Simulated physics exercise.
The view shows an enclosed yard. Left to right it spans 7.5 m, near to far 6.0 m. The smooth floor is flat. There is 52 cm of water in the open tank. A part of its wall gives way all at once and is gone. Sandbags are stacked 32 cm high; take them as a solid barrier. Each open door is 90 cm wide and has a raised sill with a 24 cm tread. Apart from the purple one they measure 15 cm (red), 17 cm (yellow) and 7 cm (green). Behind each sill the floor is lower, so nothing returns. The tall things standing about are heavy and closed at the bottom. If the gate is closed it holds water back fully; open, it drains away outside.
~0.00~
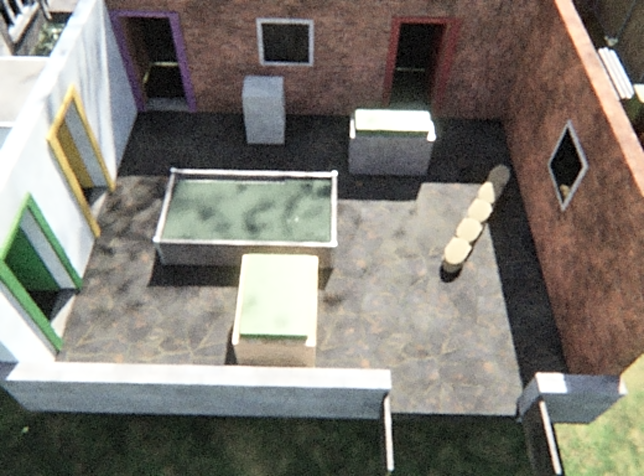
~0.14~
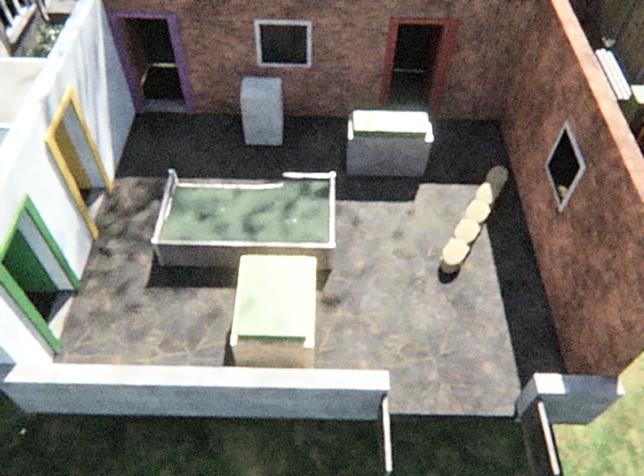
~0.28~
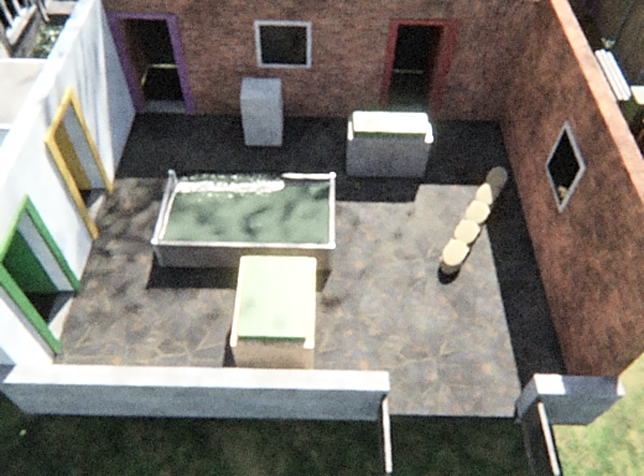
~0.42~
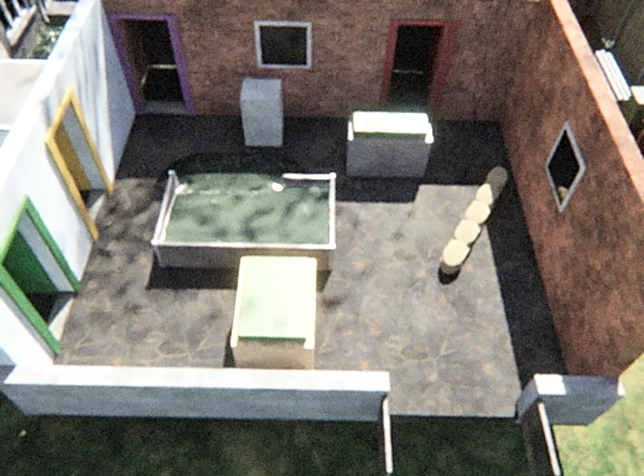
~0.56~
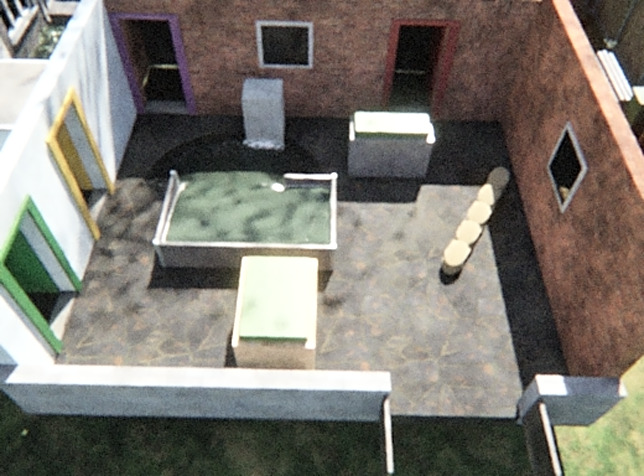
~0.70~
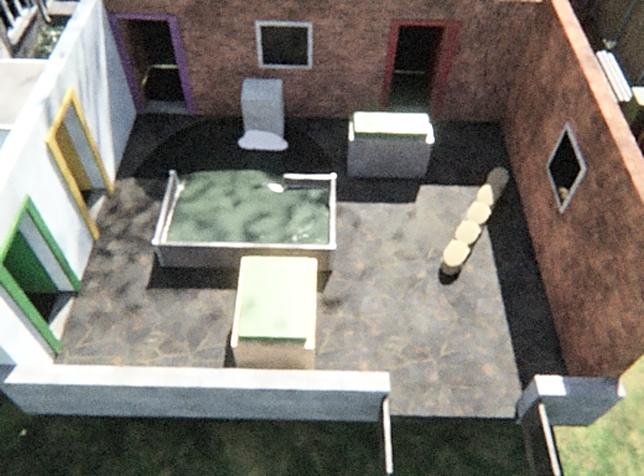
Open tank in a walled brick yard losing its far side, water foaming along the edge and spreading across the shaded floor behind.
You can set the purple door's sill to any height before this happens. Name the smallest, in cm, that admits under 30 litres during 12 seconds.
Close to 24 cm is just enough.
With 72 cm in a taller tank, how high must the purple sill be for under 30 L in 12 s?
About 36 cm.
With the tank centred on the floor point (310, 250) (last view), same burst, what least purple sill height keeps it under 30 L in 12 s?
Some 17 cm.
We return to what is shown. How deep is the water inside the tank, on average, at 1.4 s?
Roughly 29 cm on average.
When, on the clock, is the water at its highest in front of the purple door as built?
At about 2.2 s.
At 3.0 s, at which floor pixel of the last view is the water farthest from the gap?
Around (495, 123).
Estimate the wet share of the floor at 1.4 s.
Near 20 per cent is wet.
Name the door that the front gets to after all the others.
The green one.
After 1.4 s water covers 20 % of the floor, deepest (35 cm) near (255, 153); 17 cm at the purple door, 0 litres in over its 13 cm sill.
After 3.0 s water covers 35 % of the floor, deepest (31 cm) near (146, 114); 28 cm at the purple door, 76 litres in over its 13 cm sill.
After 12.0 s water covers 90 % of the floor, deepest (8 cm) near (49, 378); 5 cm at the purple door, 145 litres in over its 13 cm sill.
At the purple door as built, the water arrived by 1.1 s and peaked near 29 cm at 2.2 s.
Run again over the same 12 s with other heights there, 42 litres in over 21.5 cm, 11 litres over 29.5 cm. The limit of 30 litres is kept from about 24 cm up.
